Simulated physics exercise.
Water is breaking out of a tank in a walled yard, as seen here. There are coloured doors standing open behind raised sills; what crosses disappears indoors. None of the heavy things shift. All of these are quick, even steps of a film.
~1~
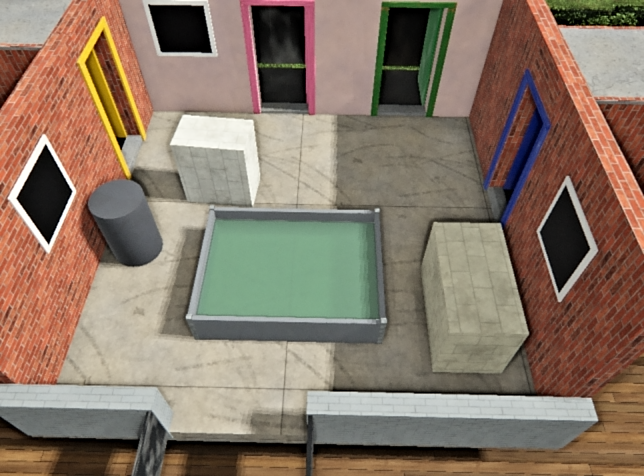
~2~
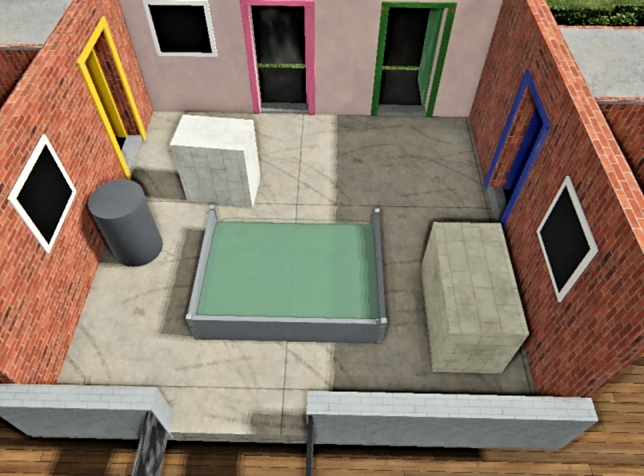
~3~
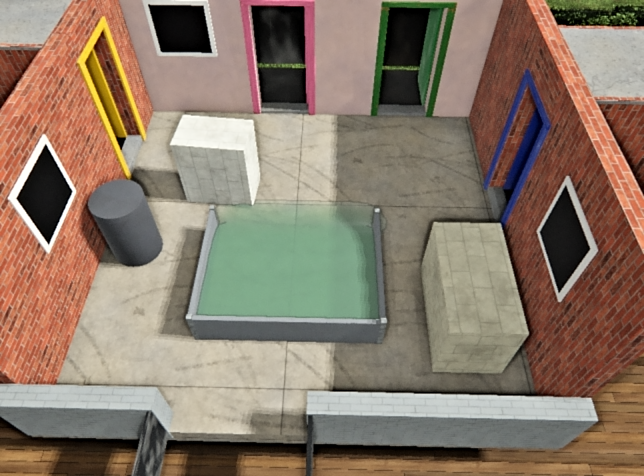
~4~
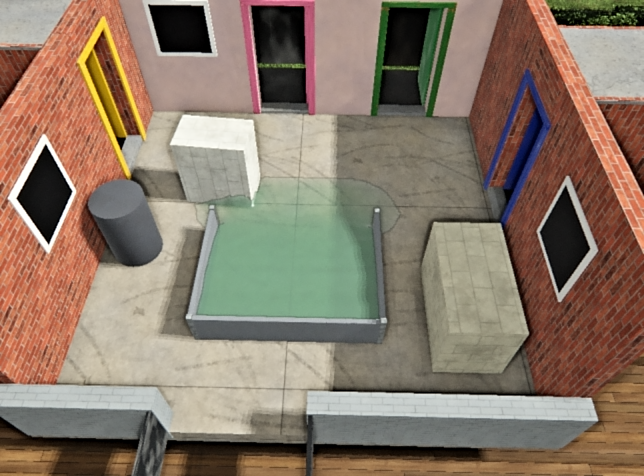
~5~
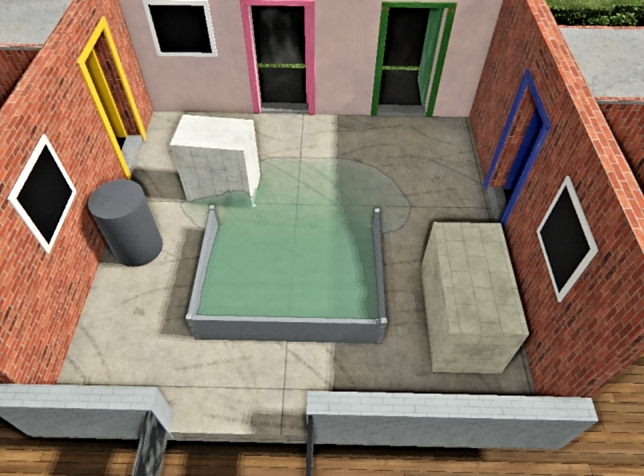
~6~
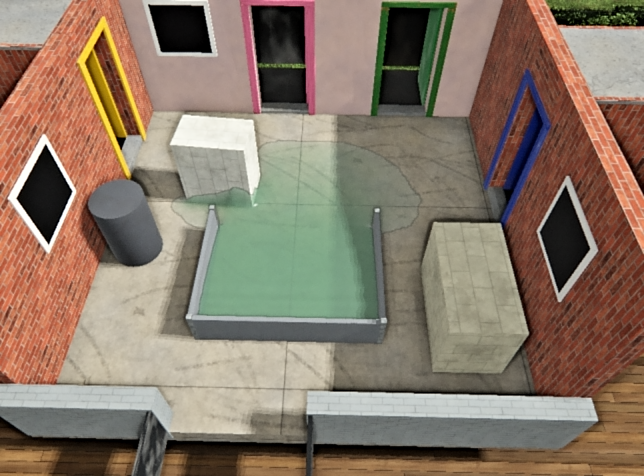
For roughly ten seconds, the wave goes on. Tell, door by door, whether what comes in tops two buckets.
In turn, the blue door keeps to two buckets or fewer; the yellow door keeps to two buckets or fewer; the green door tops two buckets; the pink door tops two buckets.
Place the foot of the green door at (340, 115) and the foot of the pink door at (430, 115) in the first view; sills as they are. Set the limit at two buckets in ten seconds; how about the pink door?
Here, pink door overshoots.
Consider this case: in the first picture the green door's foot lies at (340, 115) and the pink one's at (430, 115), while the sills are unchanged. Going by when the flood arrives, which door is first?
Result: The green-painted one.
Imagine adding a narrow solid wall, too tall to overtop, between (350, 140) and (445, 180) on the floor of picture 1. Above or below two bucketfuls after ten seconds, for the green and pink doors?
The green one remains below the limit, while the pink one exceeds the limit.
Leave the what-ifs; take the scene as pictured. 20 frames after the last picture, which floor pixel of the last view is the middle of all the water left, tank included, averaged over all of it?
The centre of mass sits at about (310, 188).
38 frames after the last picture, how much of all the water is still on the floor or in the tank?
Estimate: Close to 84 %.
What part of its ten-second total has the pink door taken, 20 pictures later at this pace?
Close to 85 percent.
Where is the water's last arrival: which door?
I'd go with the one in blue.
A moment on, water covers 35 % of the floor; the blue door not reached, the yellow door not reached, the green door not reached, the pink door under two buckets in.
Next, water covers 45 % of the floor; the blue door not reached, the yellow door wet at the sill, nothing in, the green door under two buckets in, the pink door far over two buckets in.
Then, water covers 60 % of the floor; the blue door wet at the sill, nothing in, the yellow door wet at the sill, nothing in, the green door over two buckets in, the pink door far over two buckets in.
Later, water covers 75 % of the floor; the blue door wet at the sill, nothing in, the yellow door wet at the sill, nothing in, the green door far over two buckets in, the pink door far over two buckets in.
In the end, water covers 95 % of the floor; the blue door wet at the sill, nothing in, the yellow door wet at the sill, nothing in, the green door far over two buckets in, the pink door far over two buckets in.
